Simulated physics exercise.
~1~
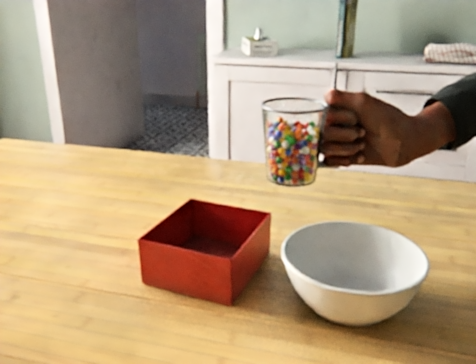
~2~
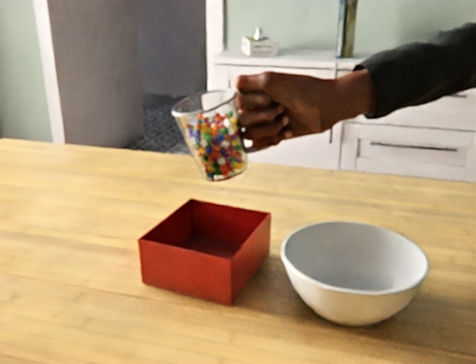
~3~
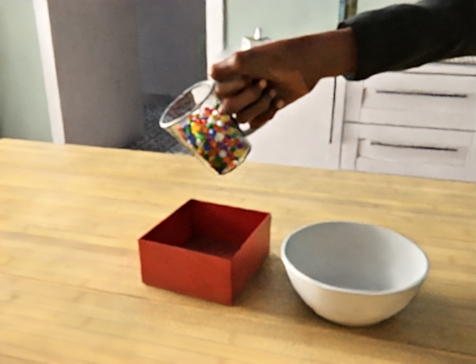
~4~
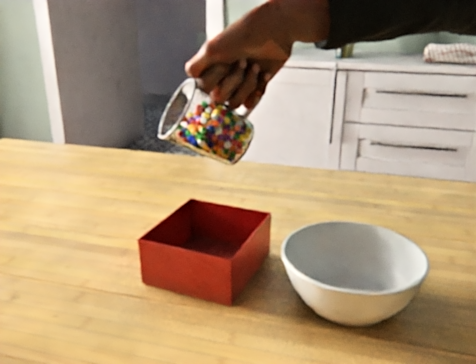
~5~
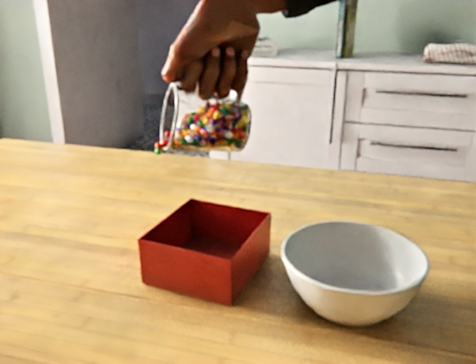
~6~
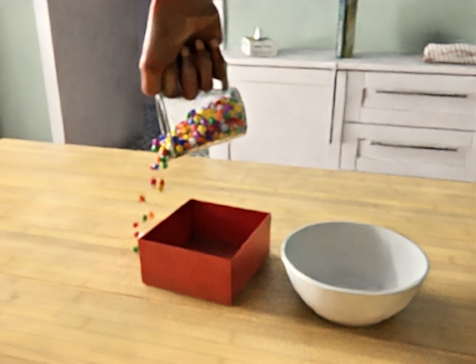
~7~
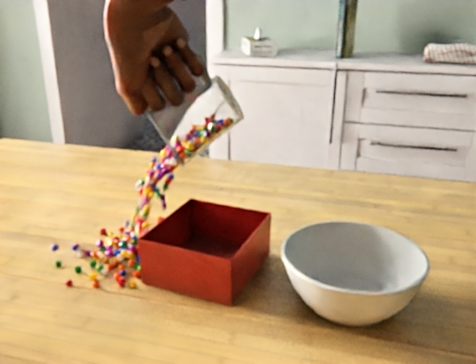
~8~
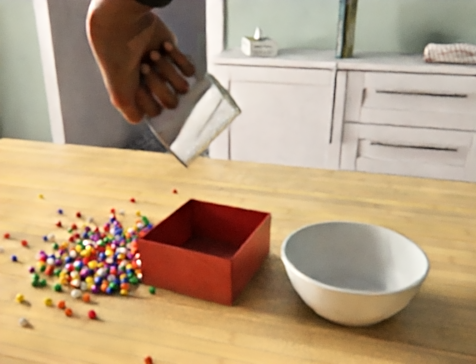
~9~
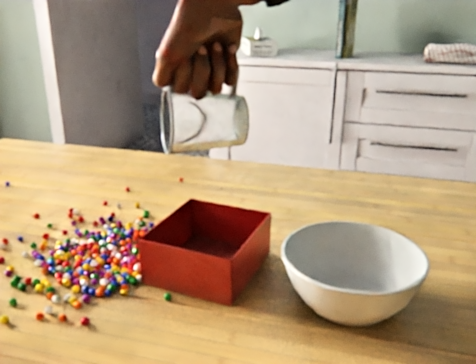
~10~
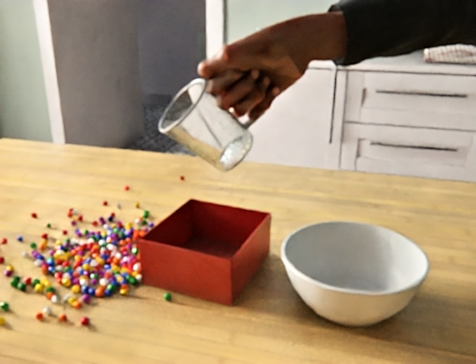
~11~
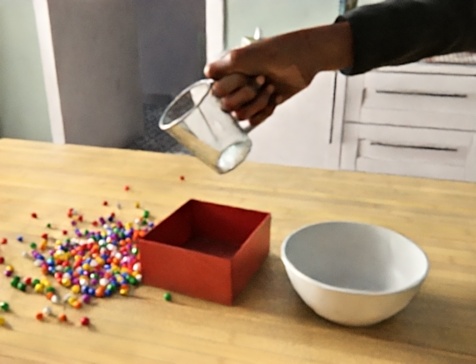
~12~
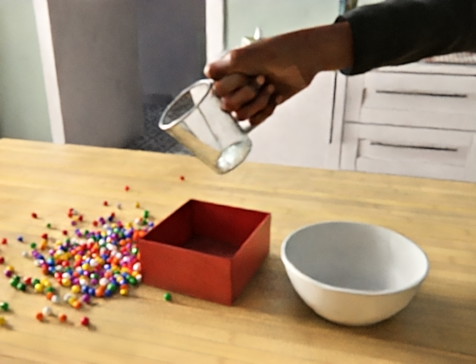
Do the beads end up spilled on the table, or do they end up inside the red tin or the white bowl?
They end up spilled on the table to the left of the red tin. The tin, the white bowl and the cup are all left empty.
To begin with, a hand holds a clear cup of colourful beads upright above a wooden table, where a red square tin stands to the left of a white bowl. The hand carries the cup left and tips its mouth leftward over the tin. A few beads trickle out, then a thick stream pours past the tin's left edge onto the table, where the beads bounce and scatter. Once the cup is empty, the hand turns it partway back up. It ends held still at a slant, with the beads spread beside the tin, and both tin and bowl empty.
